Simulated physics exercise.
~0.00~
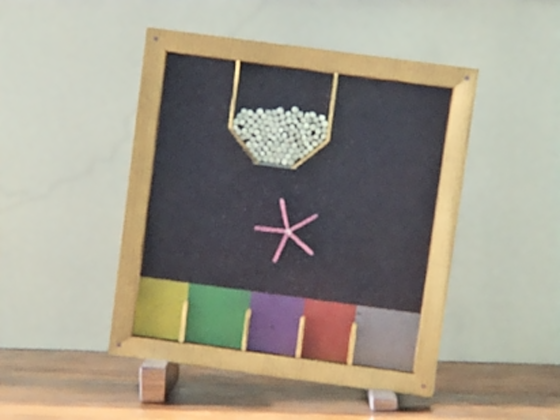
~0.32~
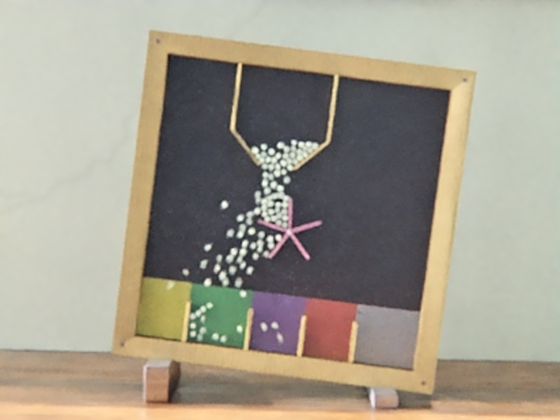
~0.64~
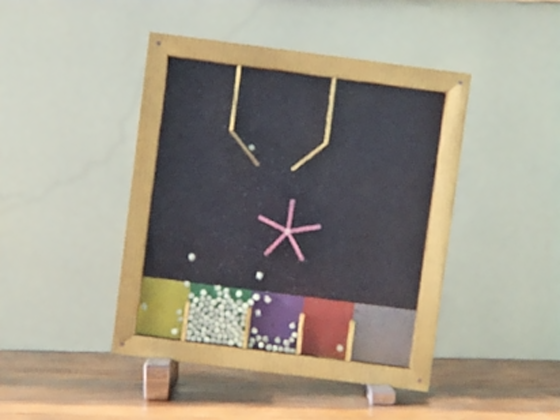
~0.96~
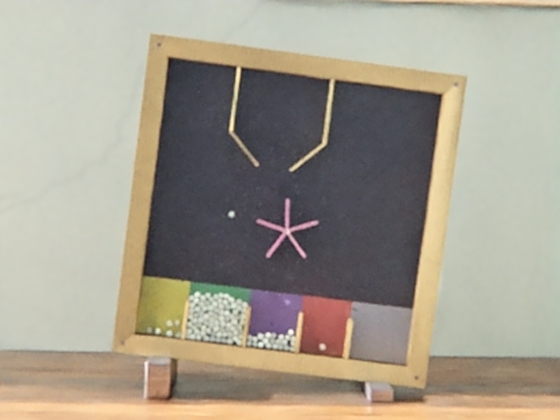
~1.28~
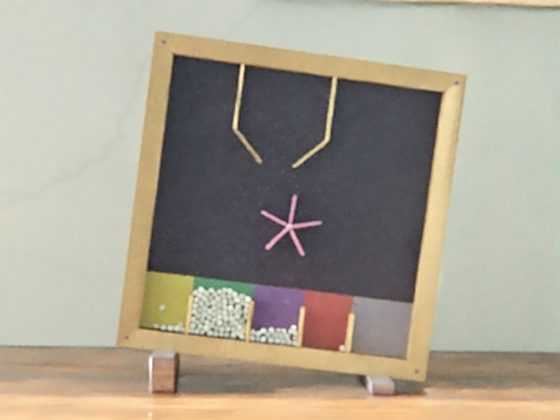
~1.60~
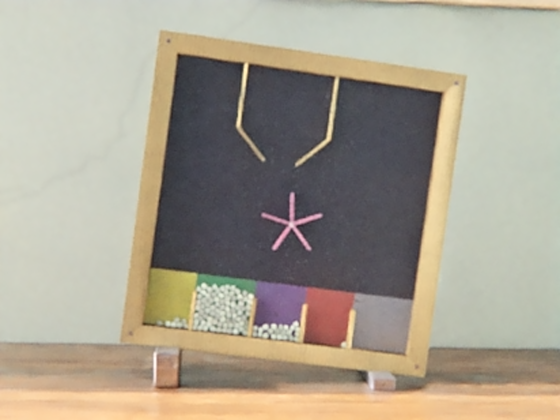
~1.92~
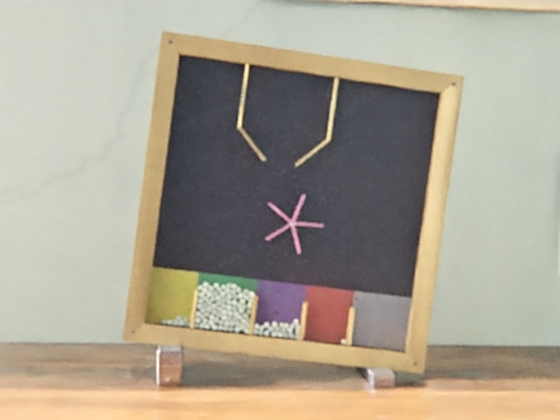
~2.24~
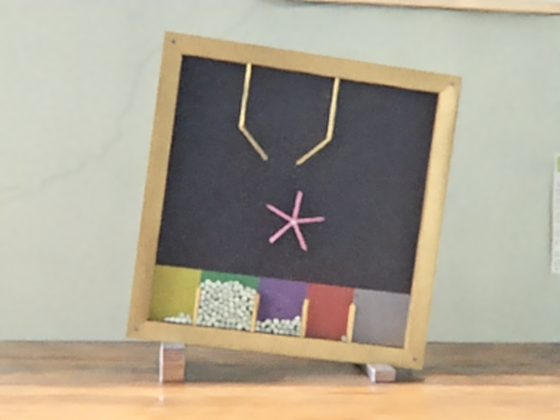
White beads pouring from a hopper past a turning pink star in a tilted box, settling mostly in the green bin.
